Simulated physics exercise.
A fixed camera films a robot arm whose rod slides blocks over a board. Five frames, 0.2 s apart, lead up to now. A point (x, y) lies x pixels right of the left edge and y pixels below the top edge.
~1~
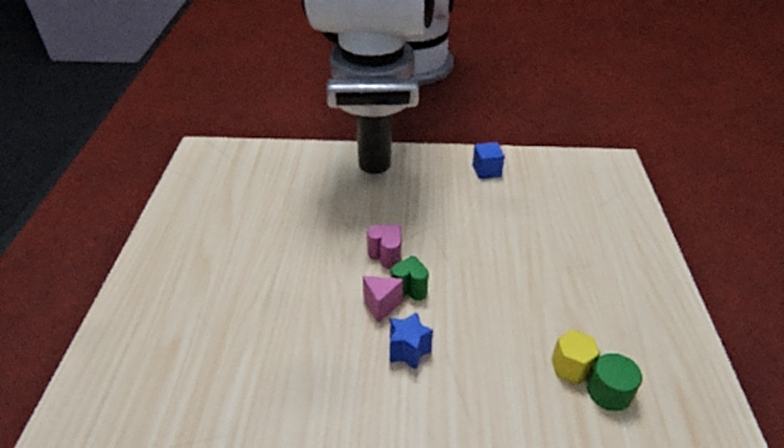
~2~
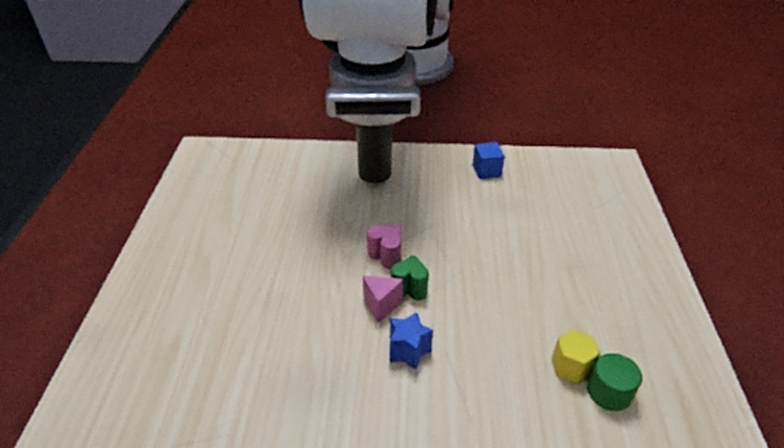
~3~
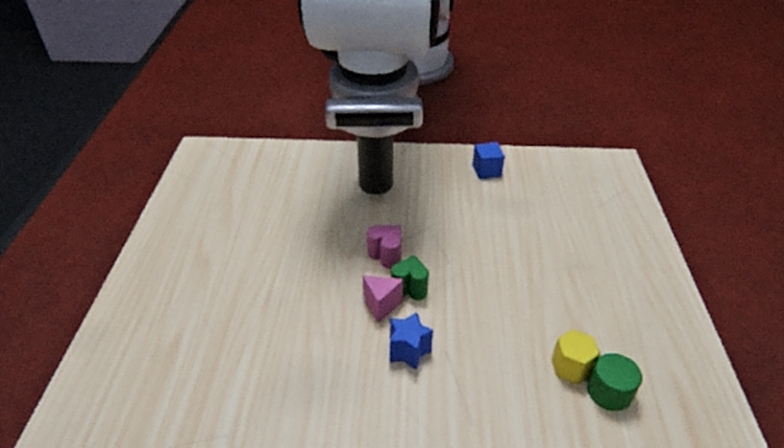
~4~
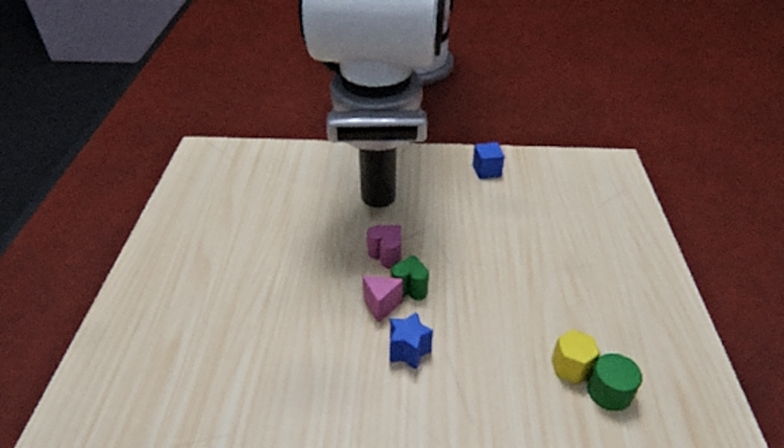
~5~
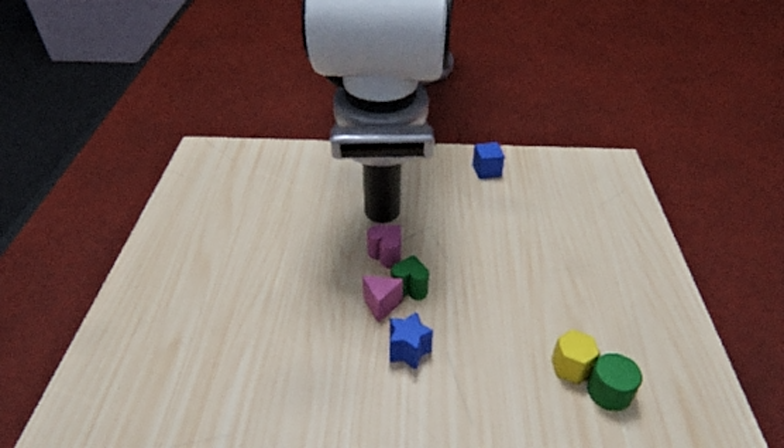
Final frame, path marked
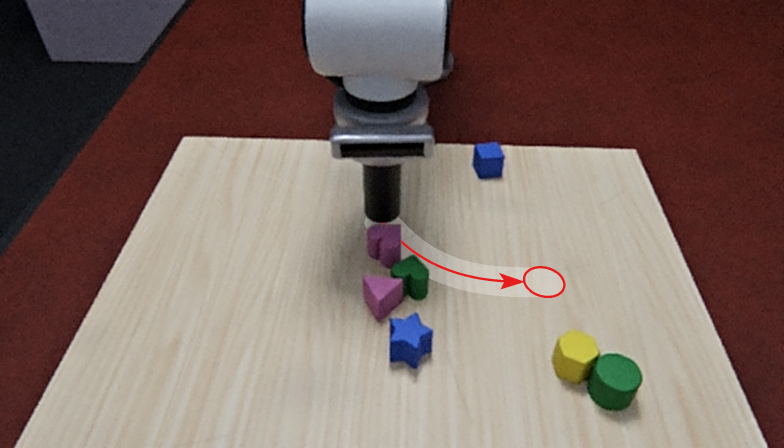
The footage shows a robot arm with a dark rod above a pale wooden table holding seven small coloured blocks; the rod moves steadily toward the viewer, nearing the pink heart-shaped block, while all the blocks stay still.
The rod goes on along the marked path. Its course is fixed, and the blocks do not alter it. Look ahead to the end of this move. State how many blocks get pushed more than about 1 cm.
Most likely one.
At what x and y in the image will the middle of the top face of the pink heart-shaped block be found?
It will end up at (391, 248).
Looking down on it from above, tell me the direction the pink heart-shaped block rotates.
Seen from overhead, it turns clockwise.
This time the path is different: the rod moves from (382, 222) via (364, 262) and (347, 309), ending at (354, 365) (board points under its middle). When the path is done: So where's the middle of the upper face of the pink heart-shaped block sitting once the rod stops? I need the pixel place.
The middle of its upper face will lie at (391, 260).
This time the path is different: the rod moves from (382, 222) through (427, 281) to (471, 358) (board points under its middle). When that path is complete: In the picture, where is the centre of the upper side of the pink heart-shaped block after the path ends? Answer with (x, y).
The point I'd pick in the picture is (386, 257).
The drawn path runs from (382, 222) by way of (420, 256) and (478, 278) to (544, 282).
The first path, step by step. One third of the way, rod (422, 246); pink heart-shaped block (391, 248), turned 45° clockwise.
Two thirds of the way, rod (480, 267); pink heart-shaped block (391, 248), turned 45° clockwise.
At the end, rod (547, 271); pink heart-shaped block (391, 248), turned 45° clockwise; green heart-shaped block not moved.
